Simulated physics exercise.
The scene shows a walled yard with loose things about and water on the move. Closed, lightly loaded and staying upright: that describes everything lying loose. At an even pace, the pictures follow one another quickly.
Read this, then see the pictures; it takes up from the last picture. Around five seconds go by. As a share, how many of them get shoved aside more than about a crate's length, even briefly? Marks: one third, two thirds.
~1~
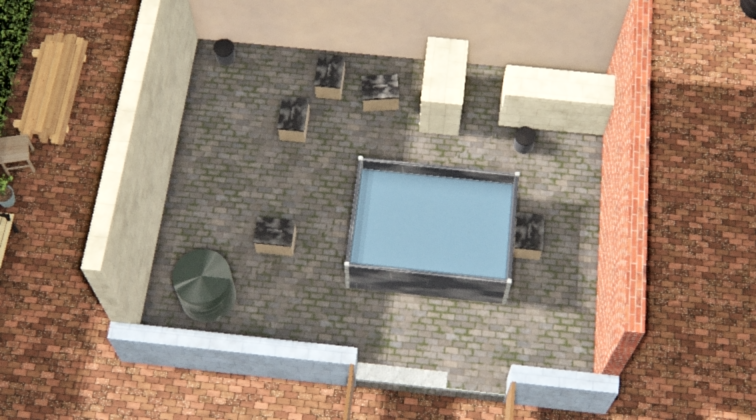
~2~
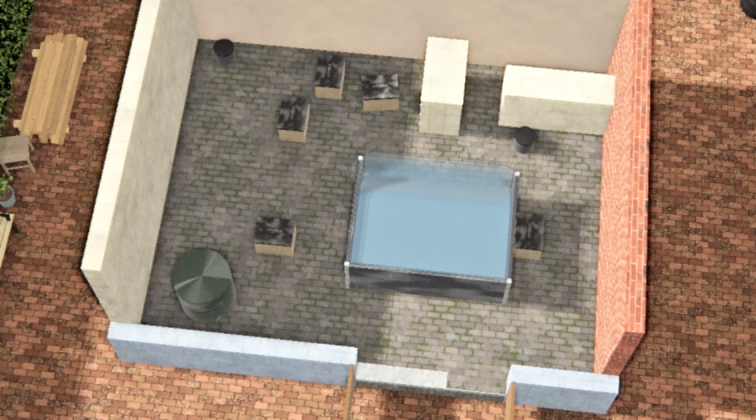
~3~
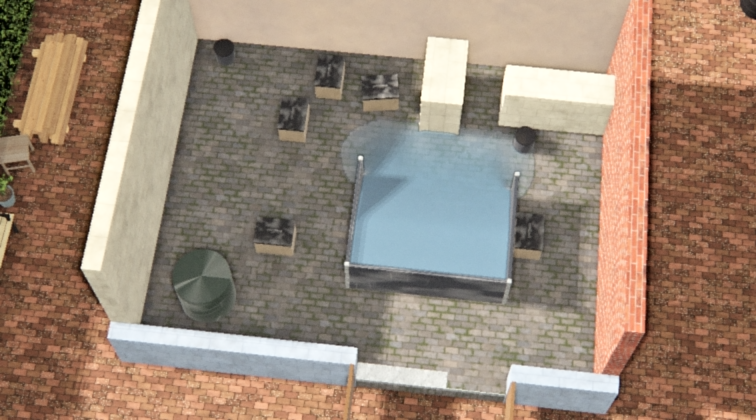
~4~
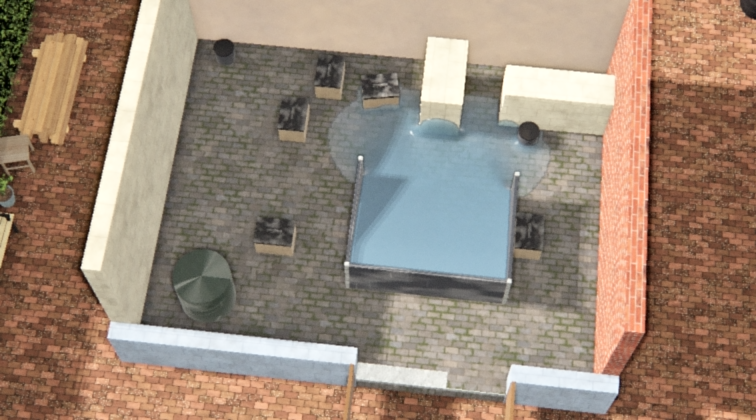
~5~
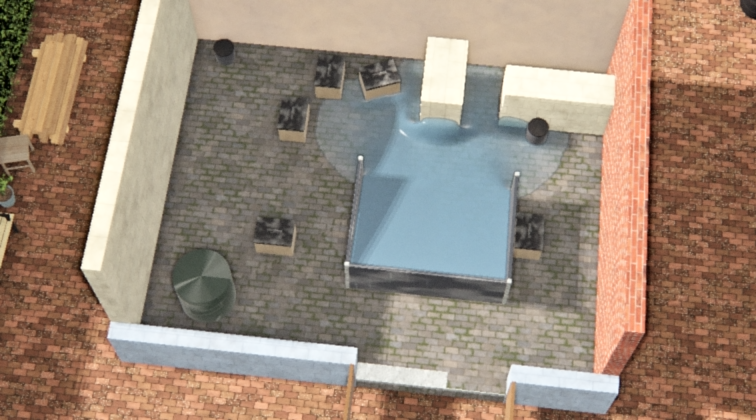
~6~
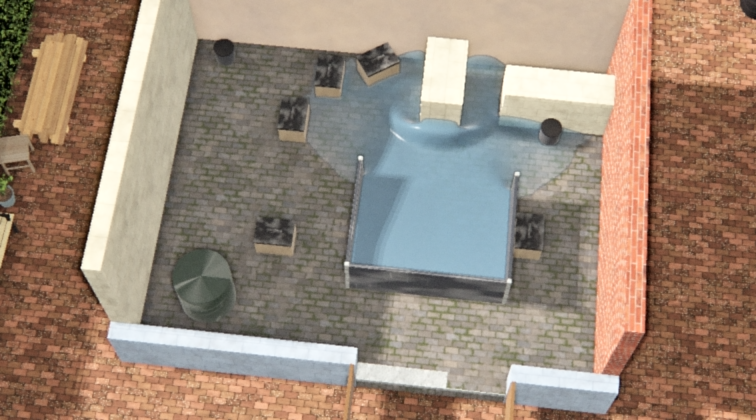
The result is a share of two thirds and over.
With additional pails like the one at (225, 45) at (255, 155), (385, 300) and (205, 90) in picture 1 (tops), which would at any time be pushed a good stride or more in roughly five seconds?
Displaced, stays put, displaced.
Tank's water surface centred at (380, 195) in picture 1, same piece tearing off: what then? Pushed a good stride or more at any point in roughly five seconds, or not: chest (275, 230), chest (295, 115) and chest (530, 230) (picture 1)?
Result per object - stayed close, went far, stayed close.
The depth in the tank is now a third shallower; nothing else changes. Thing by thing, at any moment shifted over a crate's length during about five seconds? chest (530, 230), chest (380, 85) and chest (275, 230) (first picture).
In that order: Under that, swept aside, never so far.
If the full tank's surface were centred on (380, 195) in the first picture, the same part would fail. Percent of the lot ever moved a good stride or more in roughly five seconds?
Roughly 70 in a hundred.
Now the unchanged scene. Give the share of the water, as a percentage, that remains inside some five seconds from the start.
I make it 98 percent.
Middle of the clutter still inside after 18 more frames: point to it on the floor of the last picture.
Their centre sits close to (277, 176) on the floor of the last picture.
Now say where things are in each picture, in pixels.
A chest at (380, 87) rests on the ground; a pail at (526, 136) rests on the ground; 0 of 7 have shifted, in the first picture.
A chest at (380, 87), on the bottom; a pail at (526, 136) rests on the ground; 0 of 7 have shifted, in the second picture.
A chest at (380, 87) rests on the ground; a pail at (526, 135), on the bottom; 0 of 7 have shifted, in the third picture.
A chest at (380, 86) rests on the ground; a pail at (529, 131) rests on the ground, close to its start; 1 of 7 have shifted, in the fourth picture.
A chest at (380, 74), on the bottom, close to its start; a pail at (538, 127), afloat, close to its start; 2 of 7 have shifted, in the fifth picture.
A chest at (378, 59), on the bottom, a stride from its start; a pail at (552, 127), afloat, a stride from its start; 2 of 7 have shifted, in the sixth picture.
A moment on, 2 of 7 are well off their spots; 2 afloat.
Next, 3 of 7 are well off their spots; 3 afloat.
Later, 5 of 7 are well off their spots; 5 afloat.
In the end, 6 of 7 are well off their spots, and 6 have been at some point; 4 afloat.
